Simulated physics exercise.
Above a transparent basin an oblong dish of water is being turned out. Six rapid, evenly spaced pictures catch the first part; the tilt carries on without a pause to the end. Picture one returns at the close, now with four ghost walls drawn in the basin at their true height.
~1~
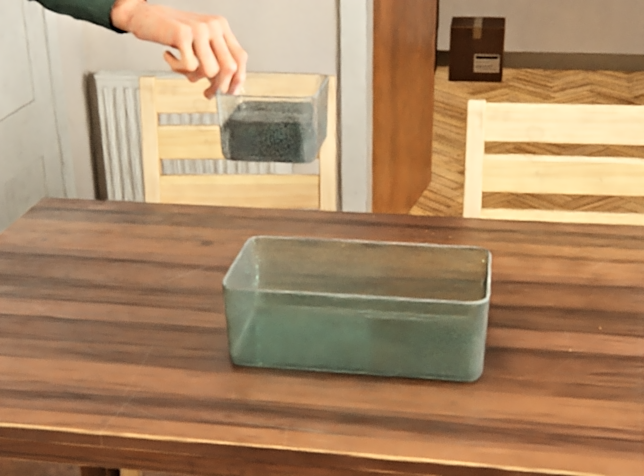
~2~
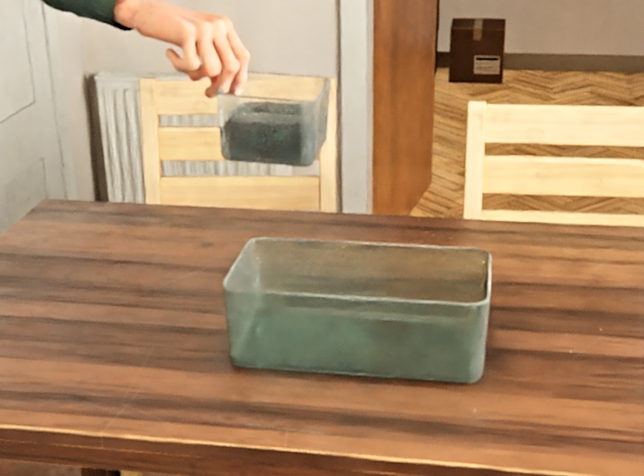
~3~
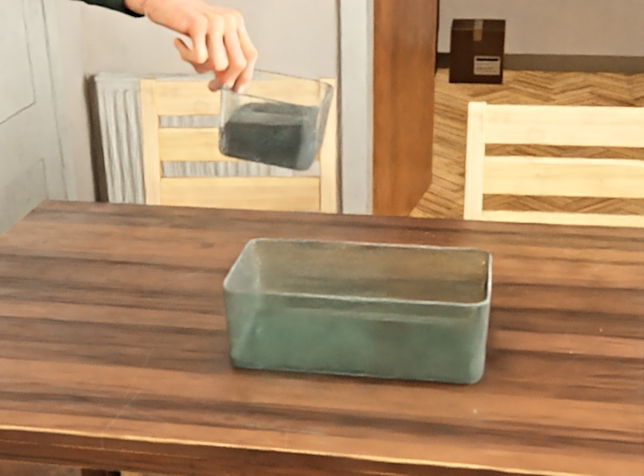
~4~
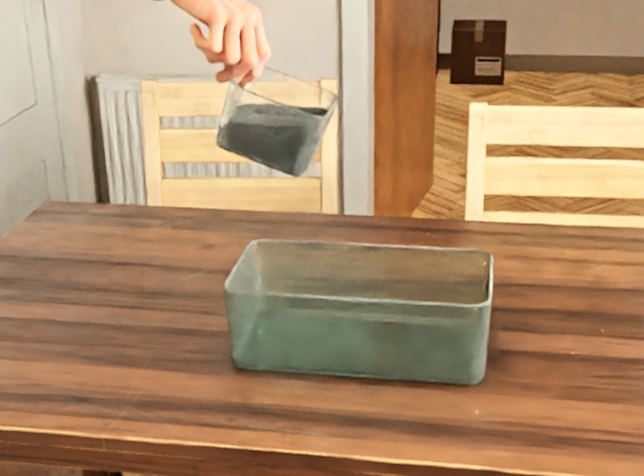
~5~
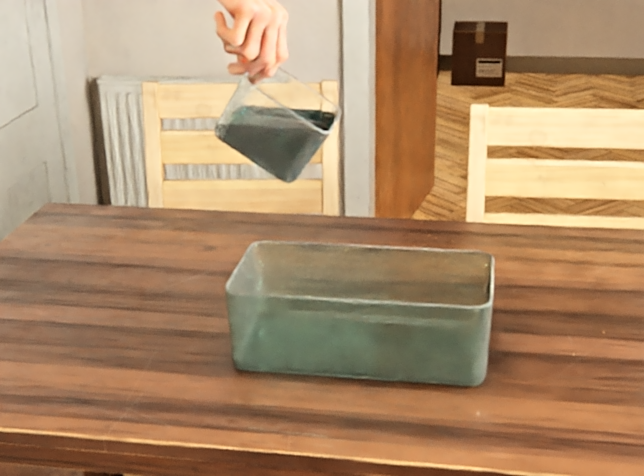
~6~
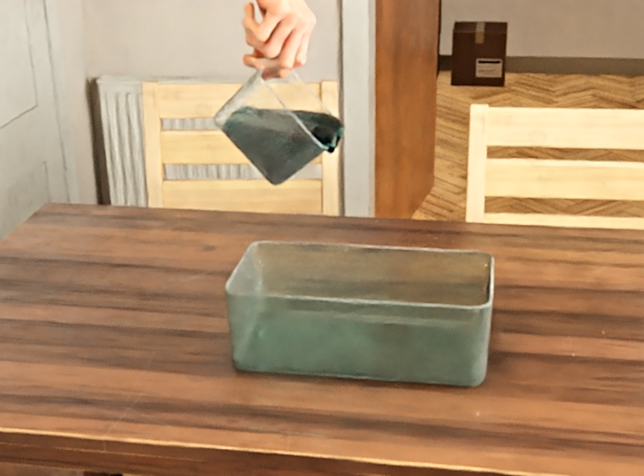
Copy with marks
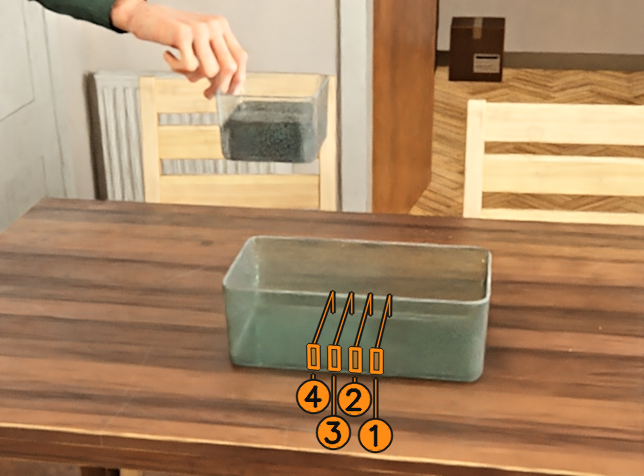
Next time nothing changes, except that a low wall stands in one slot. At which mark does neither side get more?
It is 1.
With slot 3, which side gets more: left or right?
The right side.
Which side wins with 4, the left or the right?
The right side.
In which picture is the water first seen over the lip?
In picture 6.
On the marked copy, 1 at (375, 379); 2 at (354, 377); 3 at (333, 376); 4 at (313, 374).
With 1, about 52 % ends left of the wall and 47 % right of it.
With 2, about 23 % ends left of the wall and 75 % right of it.
With 3, about 7 % ends left of the wall and 91 % right of it.
With 4, about 7 % ends left of the wall and 90 % right of it; 3 % is lost outside.
